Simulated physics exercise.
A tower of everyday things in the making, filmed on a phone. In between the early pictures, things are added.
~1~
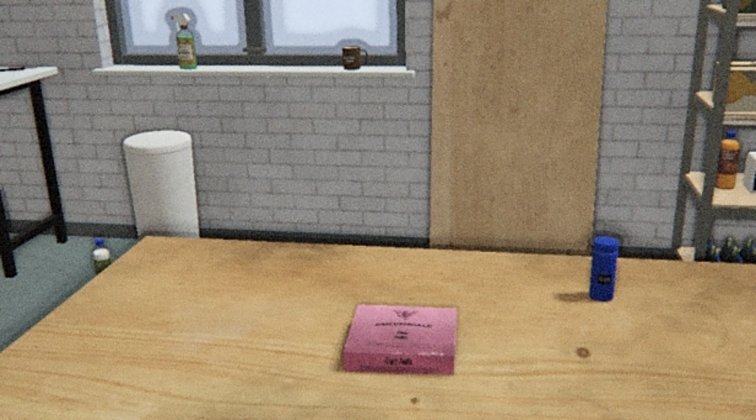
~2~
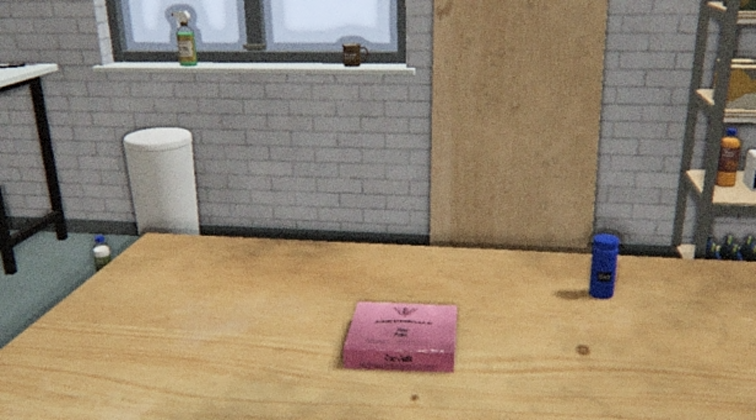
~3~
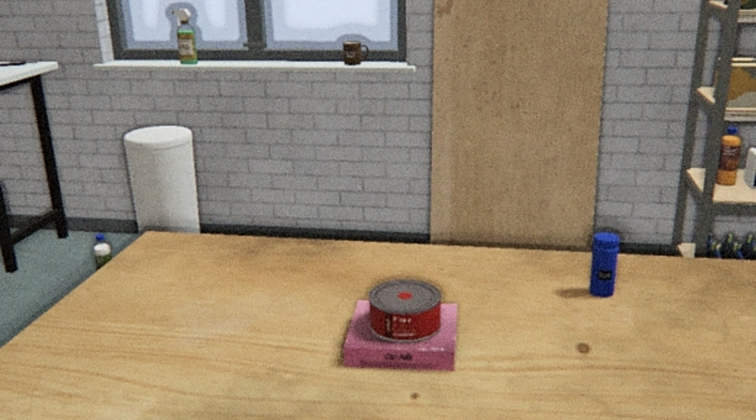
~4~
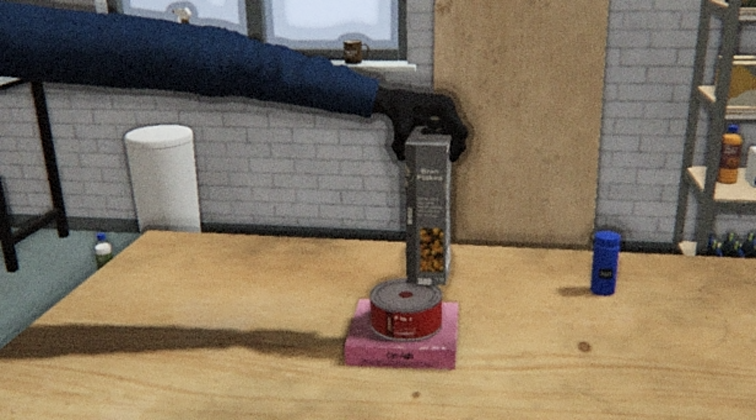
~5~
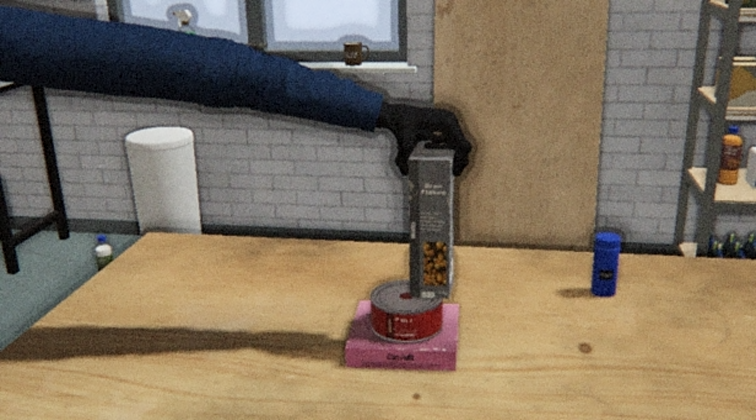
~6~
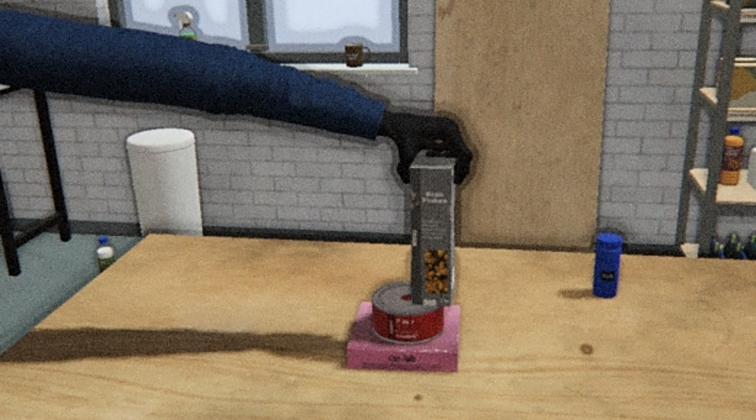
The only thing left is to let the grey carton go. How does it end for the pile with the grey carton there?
In the end the pile is still standing.
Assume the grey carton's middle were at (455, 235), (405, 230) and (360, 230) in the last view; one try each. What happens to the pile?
In the first case it loses its balance; in the second case it holds; in the third case it gives way.
Then, 0.20 s on from there, no change.
Then, 0.60 s on from there, grey carton resting near (434, 232).
In the end, all 4 unmoved. At the end, from the last picture's camera, grey carton near (434, 232). The pile holds.
